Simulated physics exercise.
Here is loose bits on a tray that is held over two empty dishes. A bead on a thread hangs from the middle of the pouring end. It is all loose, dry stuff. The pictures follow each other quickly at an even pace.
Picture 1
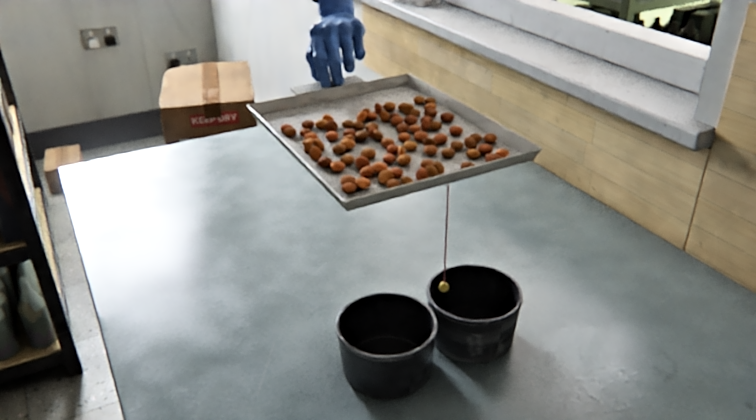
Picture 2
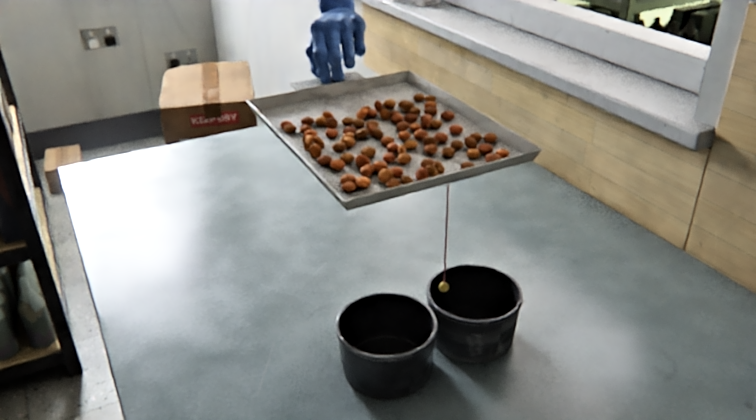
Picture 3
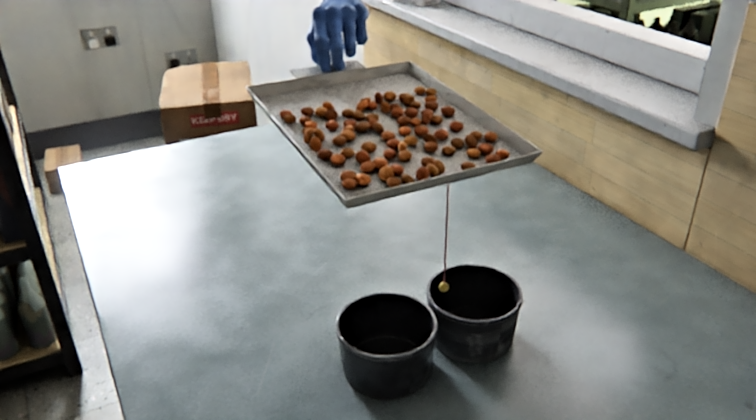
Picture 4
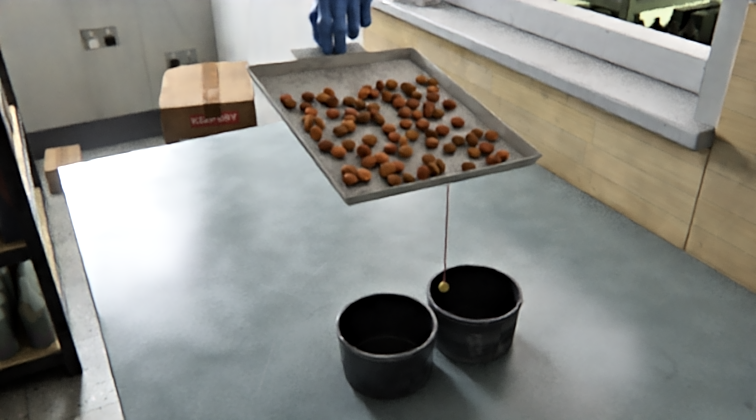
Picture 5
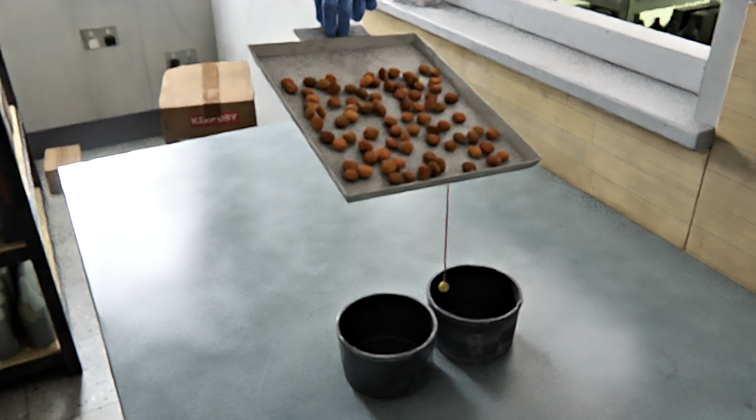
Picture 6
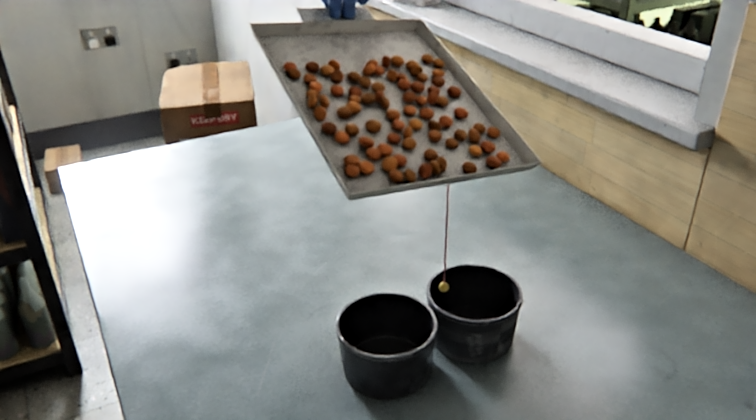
A blue-gloved hand raised the back of a metal tray of brown bits, tilting it steadily toward the front right above two empty black dishes, while a bead hung still on its thread.
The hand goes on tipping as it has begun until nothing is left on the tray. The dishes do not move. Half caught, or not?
The two hold less than half of the load.
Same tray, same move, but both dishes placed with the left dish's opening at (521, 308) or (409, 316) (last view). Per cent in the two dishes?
In turn 70 and 50 in a hundred.
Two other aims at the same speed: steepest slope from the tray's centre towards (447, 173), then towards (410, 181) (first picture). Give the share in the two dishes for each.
Near 30 % and 50 %.
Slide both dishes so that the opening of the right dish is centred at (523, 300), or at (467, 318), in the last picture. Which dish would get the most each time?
At the first place right, at the second the dish on the right.
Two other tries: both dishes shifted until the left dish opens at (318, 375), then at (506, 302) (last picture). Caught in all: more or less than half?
In turn: The smaller part; above a half.
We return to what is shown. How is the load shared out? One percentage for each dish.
Left dish: 0 %, right dish: 40 %.
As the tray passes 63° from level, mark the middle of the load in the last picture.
Close to (483, 161).
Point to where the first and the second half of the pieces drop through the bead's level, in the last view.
At about (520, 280), then at (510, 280).
Soon, tray tipped steeply; most on the tray; a small part in the air.
A while on, tray tipped past a quarter turn; a stray few on the tray; about a quarter in the right dish; about half outside both; about a quarter in the air.
Towards the end, tray tipped past a quarter turn; about a third in the right dish; about two thirds outside both.
Finally, tray tipped past a quarter turn; none in the left dish; about a third in the right dish; about two thirds outside both.
